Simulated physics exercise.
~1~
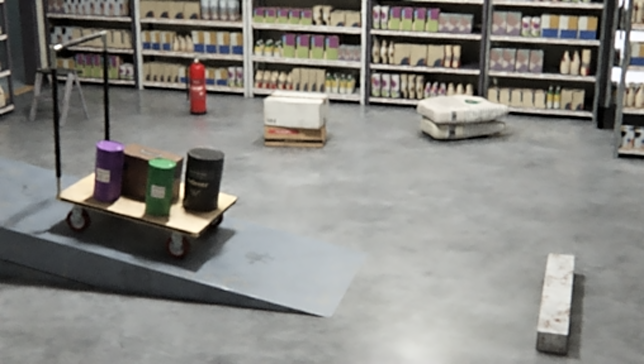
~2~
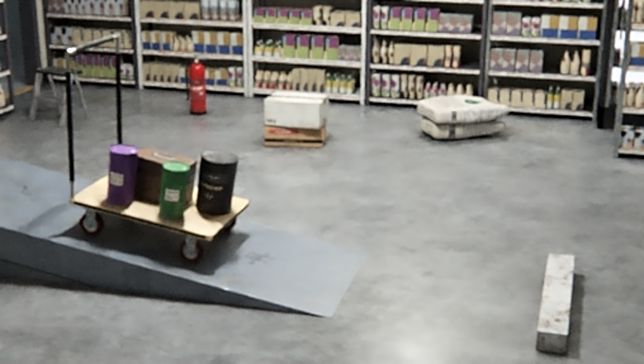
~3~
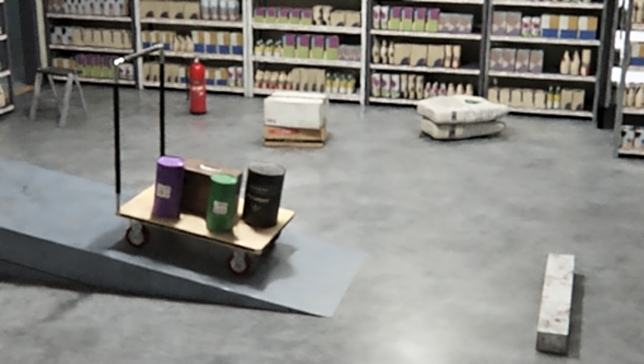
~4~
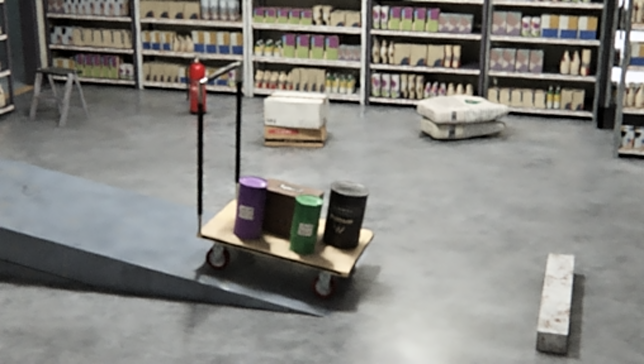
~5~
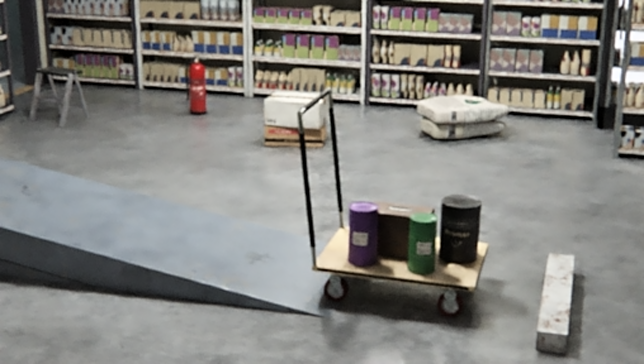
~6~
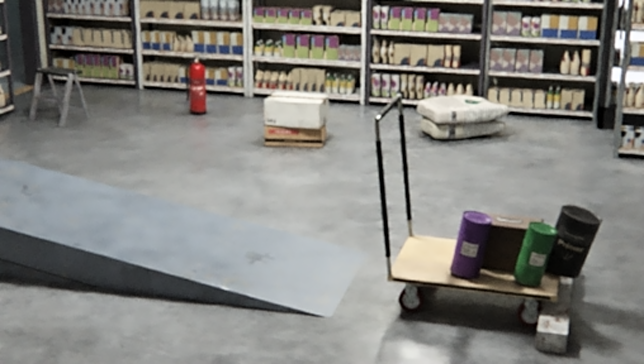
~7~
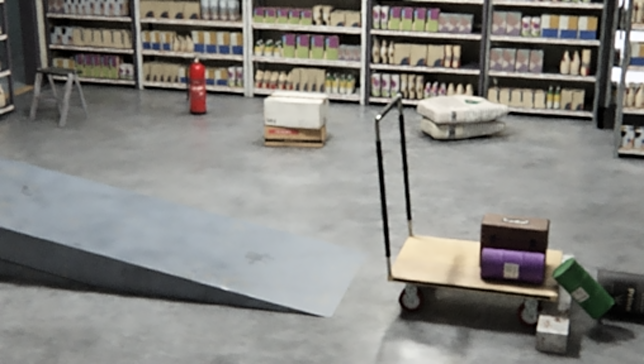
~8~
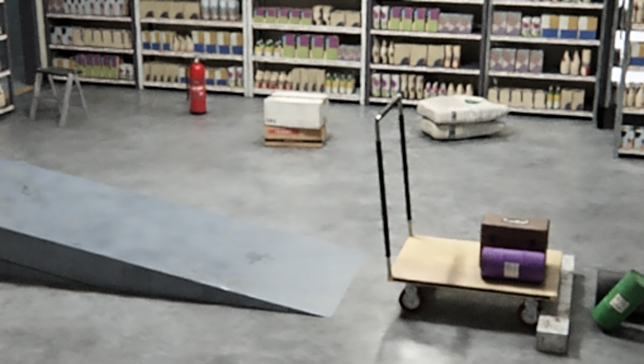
To begin with, a flat trolley carrying a purple canister, a green canister, a black pail and a brown box sits on a grey ramp in a storeroom lined with shelves. It rolls down to the right, leaves the ramp and crosses the level floor with its load still standing. At the kerb it stops, and the canisters and pail tip forward. The pail and green canister tumble over the front edge, while the purple canister falls flat on the deck. Finally, the pail and green canister lie beyond the kerb, and the box, shifted forward, stays upright behind the fallen purple canister.
